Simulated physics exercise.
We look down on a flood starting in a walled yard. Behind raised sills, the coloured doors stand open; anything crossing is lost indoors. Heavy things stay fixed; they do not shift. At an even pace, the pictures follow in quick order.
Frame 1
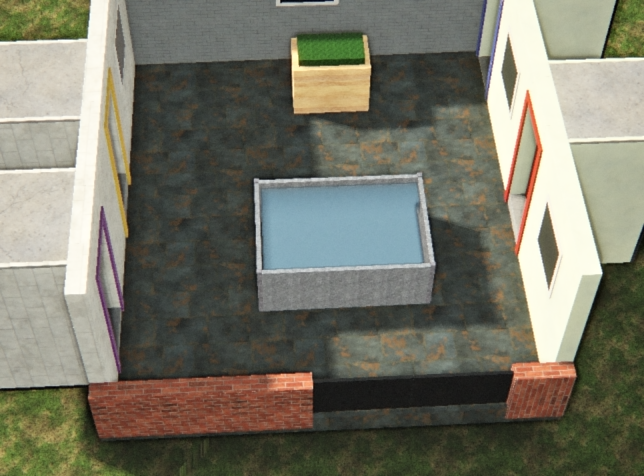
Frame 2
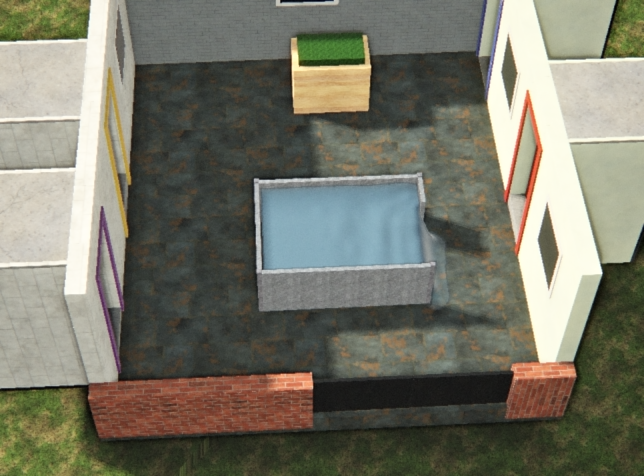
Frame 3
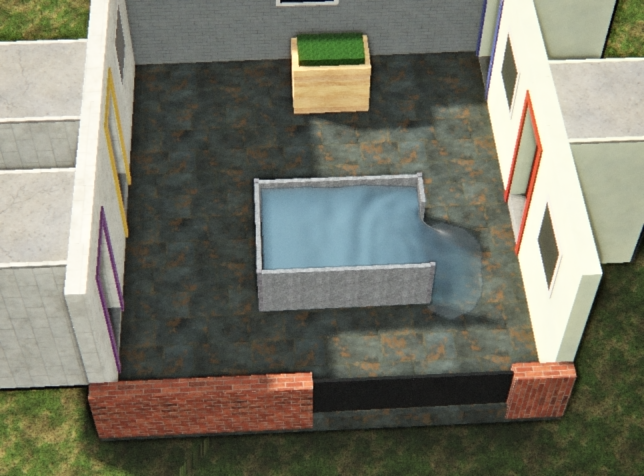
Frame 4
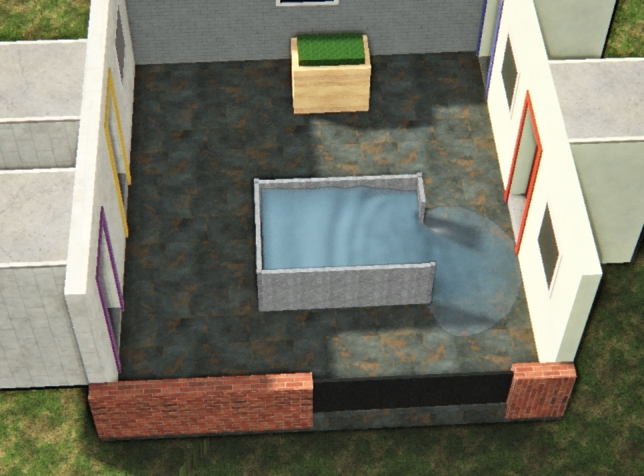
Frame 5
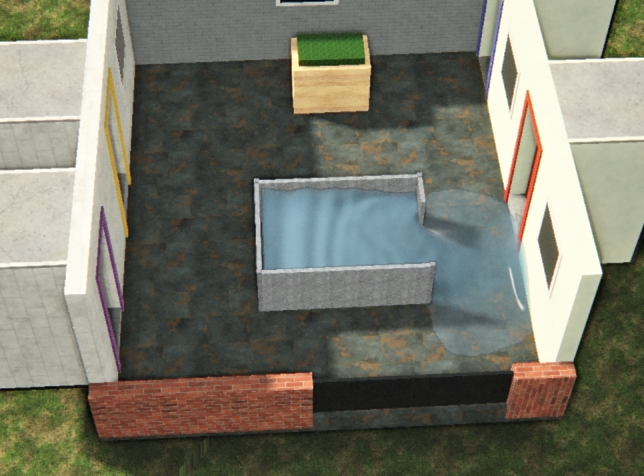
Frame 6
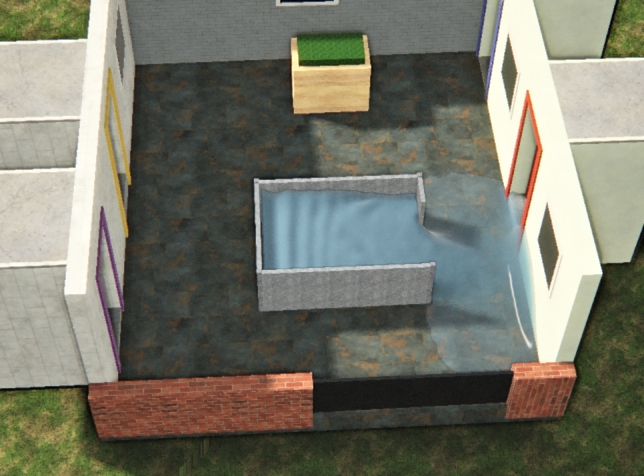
Water pours from the right side of a gray tank and spreads to the right wall.
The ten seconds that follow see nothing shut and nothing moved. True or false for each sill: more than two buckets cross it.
Yellow door - false; purple door - true; red door - true; blue door - true.
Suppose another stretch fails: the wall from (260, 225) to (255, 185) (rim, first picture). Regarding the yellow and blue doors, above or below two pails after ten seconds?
In that case the yellow one breaks the limit and the blue one breaks the limit.
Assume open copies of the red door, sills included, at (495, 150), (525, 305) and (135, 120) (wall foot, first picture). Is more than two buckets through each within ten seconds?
Each in turn, the new doors: Remains within bounds, breaks the limit, remains within bounds.
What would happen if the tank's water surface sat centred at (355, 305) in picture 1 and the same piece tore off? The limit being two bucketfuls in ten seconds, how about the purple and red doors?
The purple door falls short, while the red door falls short.
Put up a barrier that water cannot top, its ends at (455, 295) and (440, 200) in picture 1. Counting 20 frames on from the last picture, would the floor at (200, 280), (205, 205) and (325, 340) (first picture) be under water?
Results in order: Bone-dry / bone-dry / swamped.
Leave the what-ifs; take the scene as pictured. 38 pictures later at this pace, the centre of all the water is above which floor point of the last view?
That comes out near (326, 243).
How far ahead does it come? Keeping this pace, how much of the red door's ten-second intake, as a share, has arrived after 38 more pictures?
Approximately 100 per cent.
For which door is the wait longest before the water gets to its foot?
My answer: The one in yellow.
A moment on, water covers 15 % of the floor; the yellow door not reached, the purple door not reached, the red door over two buckets in, the blue door not reached.
Next, water covers 35 % of the floor; the yellow door not reached, the purple door not reached, the red door far over two buckets in, the blue door wet at the sill, nothing in.
Then, water covers 60 % of the floor; the yellow door not reached, the purple door under two buckets in, the red door far over two buckets in, the blue door under two buckets in.
Later, water covers 85 % of the floor; the yellow door wet at the sill, nothing in, the purple door far over two buckets in, the red door far over two buckets in, the blue door over two buckets in.
In the end, water covers 95 % of the floor; the yellow door wet at the sill, nothing in, the purple door far over two buckets in, the red door far over two buckets in, the blue door far over two buckets in.
